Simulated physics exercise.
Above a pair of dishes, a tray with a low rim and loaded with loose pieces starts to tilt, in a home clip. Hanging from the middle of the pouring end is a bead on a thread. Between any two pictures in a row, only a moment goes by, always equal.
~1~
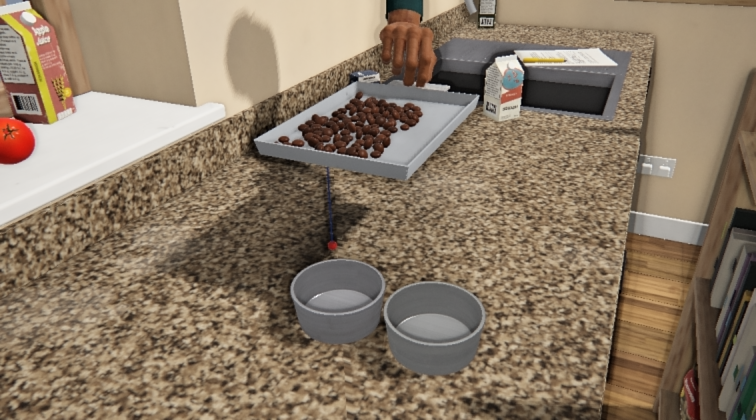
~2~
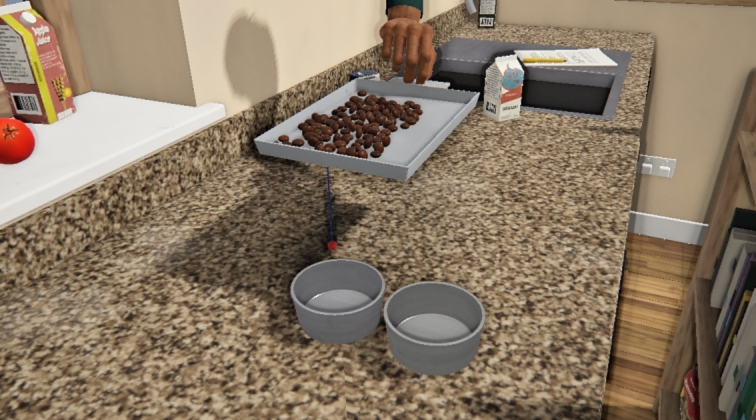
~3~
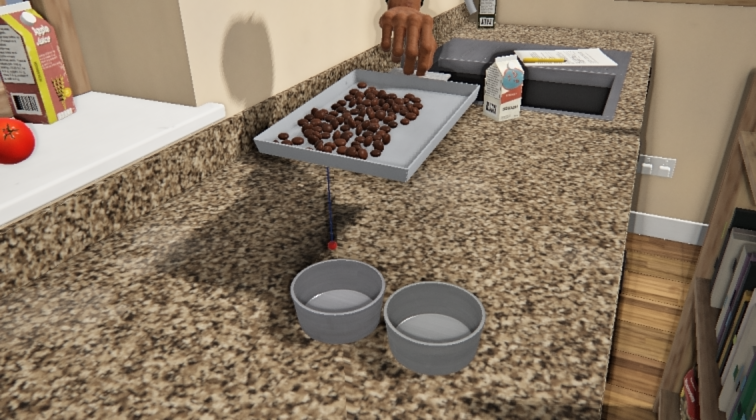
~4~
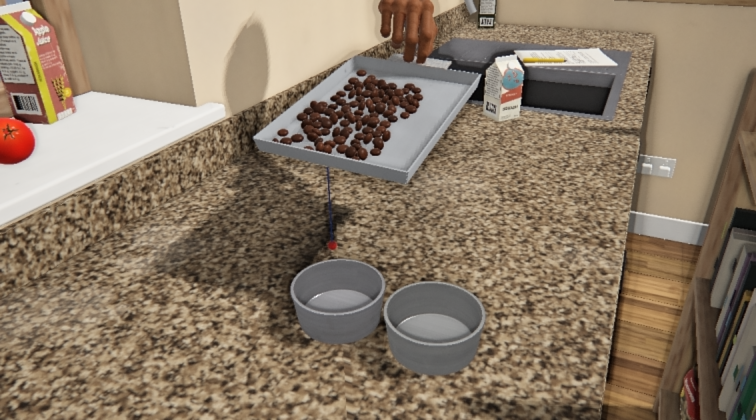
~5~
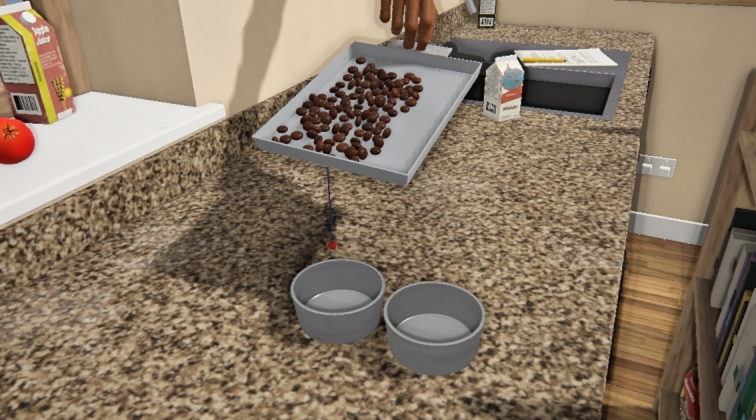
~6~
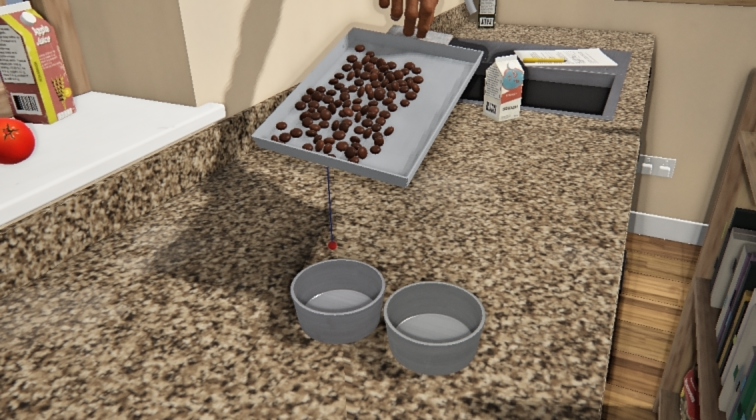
A hand gradually tilts a gray tray of brown pieces above two gray dishes.
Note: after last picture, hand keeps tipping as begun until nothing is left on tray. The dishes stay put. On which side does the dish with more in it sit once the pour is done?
The left dish.
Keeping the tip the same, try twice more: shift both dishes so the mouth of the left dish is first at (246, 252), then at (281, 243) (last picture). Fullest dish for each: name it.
The dish to the right; the dish to the right.
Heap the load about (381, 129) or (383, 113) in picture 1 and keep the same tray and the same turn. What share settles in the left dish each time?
Respectively 60 and 60 per cent.
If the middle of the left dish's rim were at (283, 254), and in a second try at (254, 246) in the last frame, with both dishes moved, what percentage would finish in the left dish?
First placement: 0 per cent; second placement: 0 per cent.
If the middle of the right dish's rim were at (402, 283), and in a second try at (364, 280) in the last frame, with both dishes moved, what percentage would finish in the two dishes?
The first comes to 70 percent and the second to 70 percent.
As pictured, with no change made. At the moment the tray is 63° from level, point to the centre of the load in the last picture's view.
Around (361, 141).
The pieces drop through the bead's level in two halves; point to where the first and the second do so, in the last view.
First around (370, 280), afterwards around (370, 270).
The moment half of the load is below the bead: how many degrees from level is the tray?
A tilt of roughly 95°.
Shortly afterwards, tray tipped steeply; the whole lot on the tray.
Next, tray tipped past a quarter turn; near a quarter on the tray; a little in the right dish; near a third in the left dish; near a quarter outside both; a little in the air.
Some moments later, tray tipped past a quarter turn; a little in the right dish; near half in the left dish; near a third outside both.
In the end, tray tipped past a quarter turn; a little in the right dish; near half in the left dish; near a third outside both.
